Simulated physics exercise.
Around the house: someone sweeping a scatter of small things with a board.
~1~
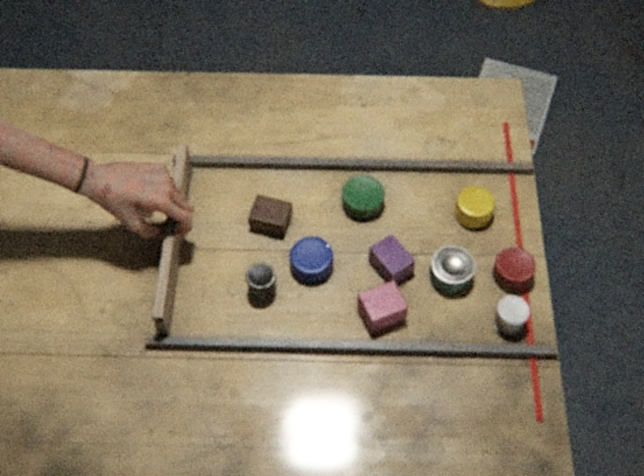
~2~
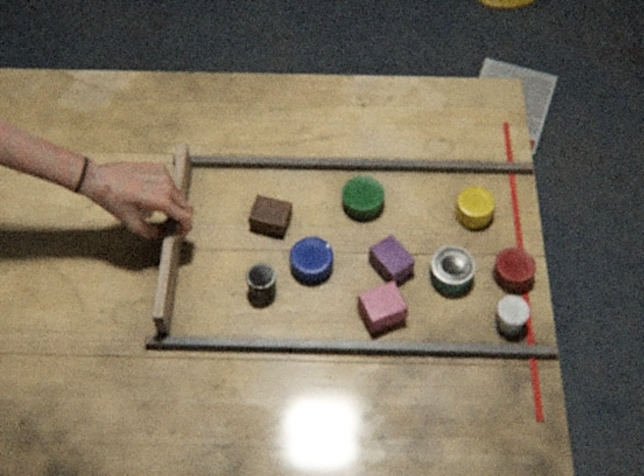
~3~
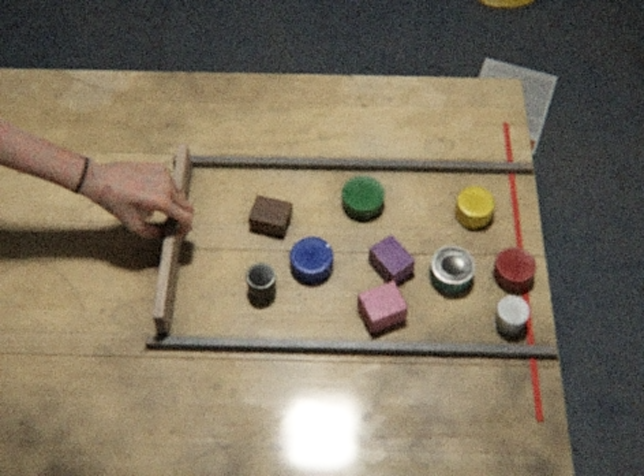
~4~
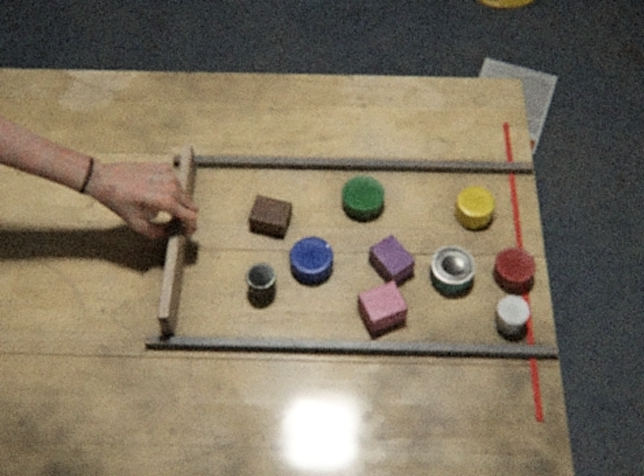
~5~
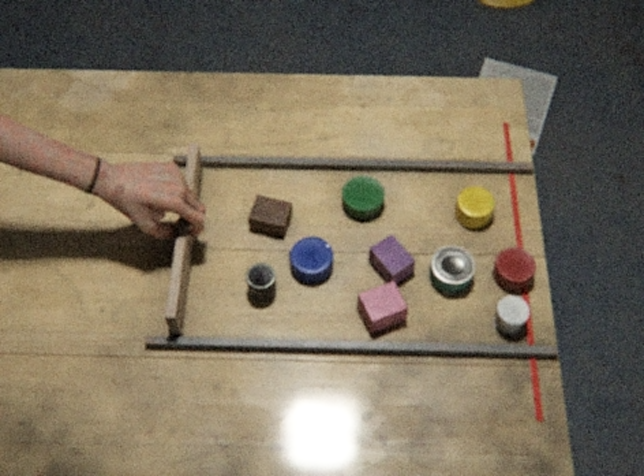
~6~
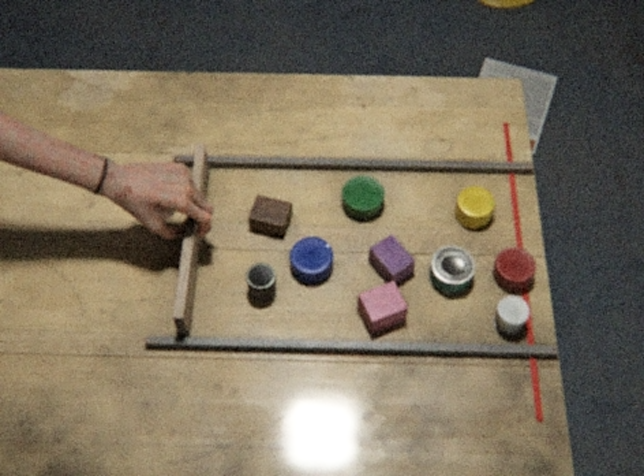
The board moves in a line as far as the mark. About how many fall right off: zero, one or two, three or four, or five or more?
Outcome: The number that fall off is five or more.
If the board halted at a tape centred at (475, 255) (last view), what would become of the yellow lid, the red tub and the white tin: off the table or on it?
The yellow lid does not fall, the red tub comes down, the white tin survives.
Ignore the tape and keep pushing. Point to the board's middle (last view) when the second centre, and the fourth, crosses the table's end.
Its middle is around (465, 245) and later (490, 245).
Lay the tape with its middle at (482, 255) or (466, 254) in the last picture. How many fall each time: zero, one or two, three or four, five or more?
Taking them in turn, either one or two; 1 or 2.
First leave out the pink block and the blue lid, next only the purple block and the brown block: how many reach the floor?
The counts: 3 and 4.
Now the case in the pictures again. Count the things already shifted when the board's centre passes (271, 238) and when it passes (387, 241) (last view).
2 and 8.
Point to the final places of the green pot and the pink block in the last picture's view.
Near (536, 190) and (552, 326).
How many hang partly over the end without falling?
The number is 5.
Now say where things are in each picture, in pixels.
In the first frame, red tub (514, 269); white tin (511, 316); yellow lid (474, 208); board (174, 236); tape (521, 256).
In the second frame, white tin (511, 316); pink block (382, 307).
In the third frame, yellow lid (474, 208); brown block (271, 216).
In the fourth frame, red tub (514, 269); blue lid (312, 260).
In the fifth frame, white tin (511, 316); black pot (262, 283).
In the sixth frame, red tub (514, 269); white tin (511, 316); yellow lid (474, 208); board (193, 237); tape (521, 256).
Soon after, none off yet; red tub at rest near (514, 269); white tin at rest near (511, 316); yellow lid at rest near (474, 208).
At rest, the number that fall off is five or more; fallen, purple block, turquoise pot, yellow lid, white tin and red tub.
